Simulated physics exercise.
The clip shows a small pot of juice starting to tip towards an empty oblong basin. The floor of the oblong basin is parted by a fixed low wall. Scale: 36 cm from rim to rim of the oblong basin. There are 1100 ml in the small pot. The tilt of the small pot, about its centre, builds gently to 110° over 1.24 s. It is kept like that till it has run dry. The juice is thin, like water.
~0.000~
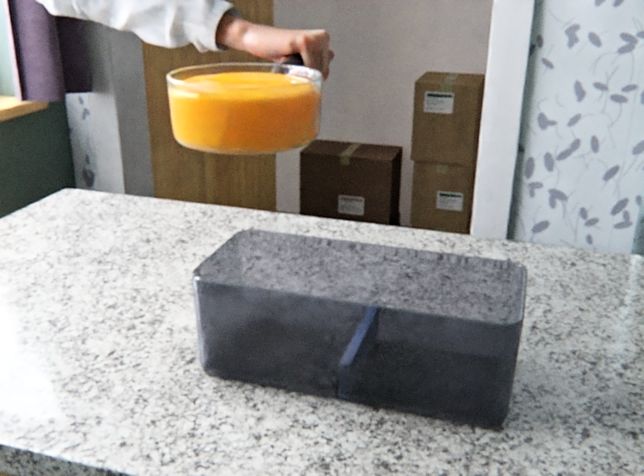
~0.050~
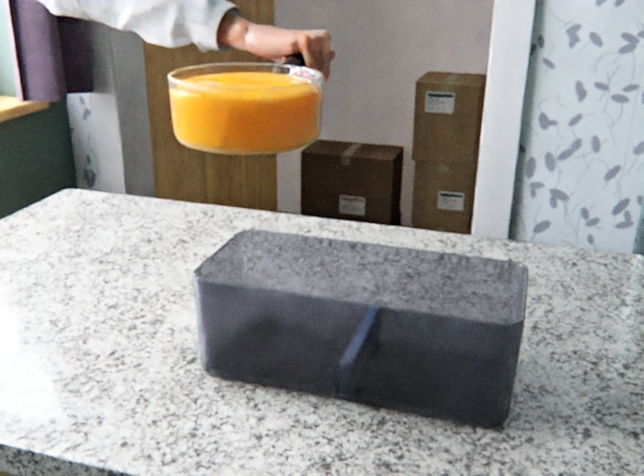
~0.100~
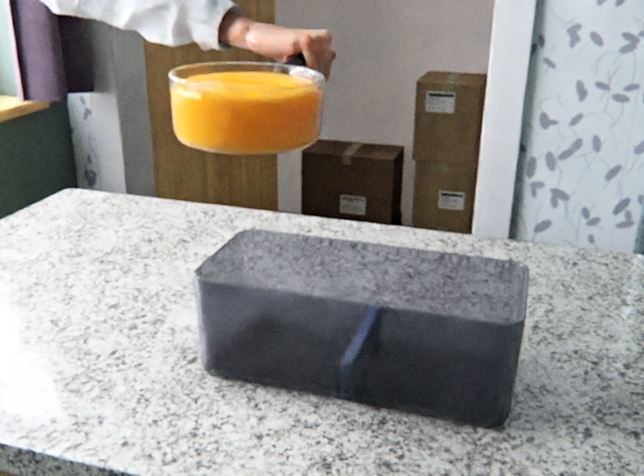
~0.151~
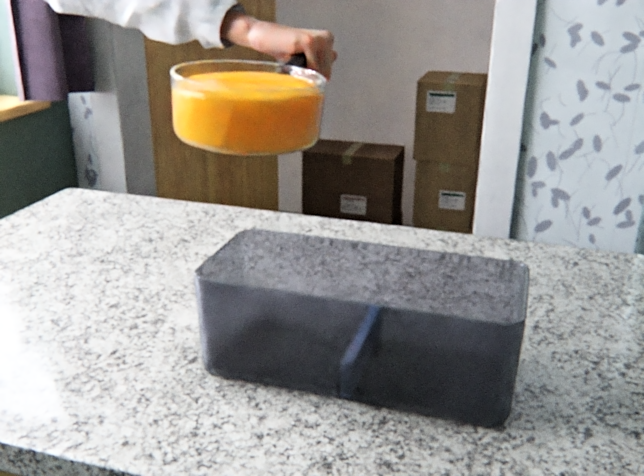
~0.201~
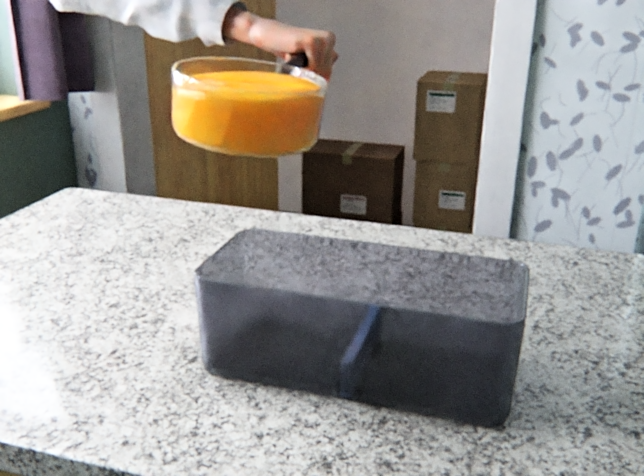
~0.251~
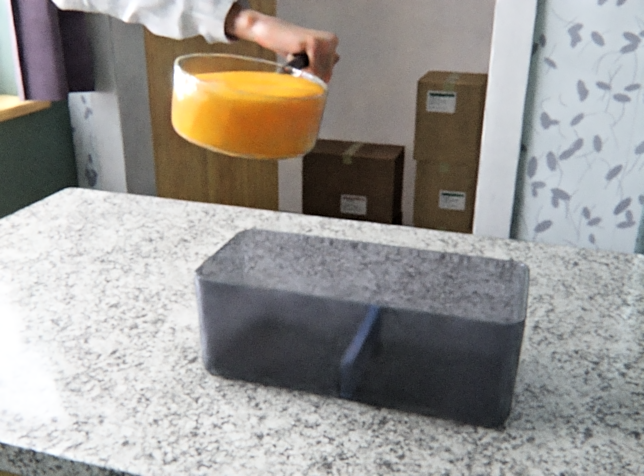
The footage shows a hand holding a small clear pot of orange juice above an empty, dark see-through oblong basin with a blue divider on a speckled countertop. The pot stays almost level at first, then tilts slightly to the right.
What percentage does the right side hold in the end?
Roughly 65 per cent is past the wall.
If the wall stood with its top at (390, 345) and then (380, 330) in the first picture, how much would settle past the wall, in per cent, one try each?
First 45, then 55 per cent.
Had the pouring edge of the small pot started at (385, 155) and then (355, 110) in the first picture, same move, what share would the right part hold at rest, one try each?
First 85, then 75 per cent.
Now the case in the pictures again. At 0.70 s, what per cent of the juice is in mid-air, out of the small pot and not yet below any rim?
About 40 per cent.
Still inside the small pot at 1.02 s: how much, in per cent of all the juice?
About 6 per cent.
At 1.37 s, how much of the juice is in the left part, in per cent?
About 34 per cent.
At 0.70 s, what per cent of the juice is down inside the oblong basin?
Some 18 per cent.
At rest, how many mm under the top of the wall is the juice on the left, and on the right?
Left about 30 mm, right about 16 mm.
Then, 0.70 s in, the tilt is 66° and 43 per cent is still to pour, 2 is left of the wall and 15 right of it.
Then, 1.02 s in, the tilt is 102° and 6 per cent is still to pour, 21 is left of the wall and 65 right of it.
Then, 1.37 s in, the tilt is 110° and 0 per cent is still to pour, 33 is left of the wall and 66 right of it.
Then, 1.74 s in, the tilt is 110° and 0 per cent is still to pour, 34 is left of the wall and 65 right of it.
Finally, 34 per cent lies left of the wall, 65 right of it and 1 outside.
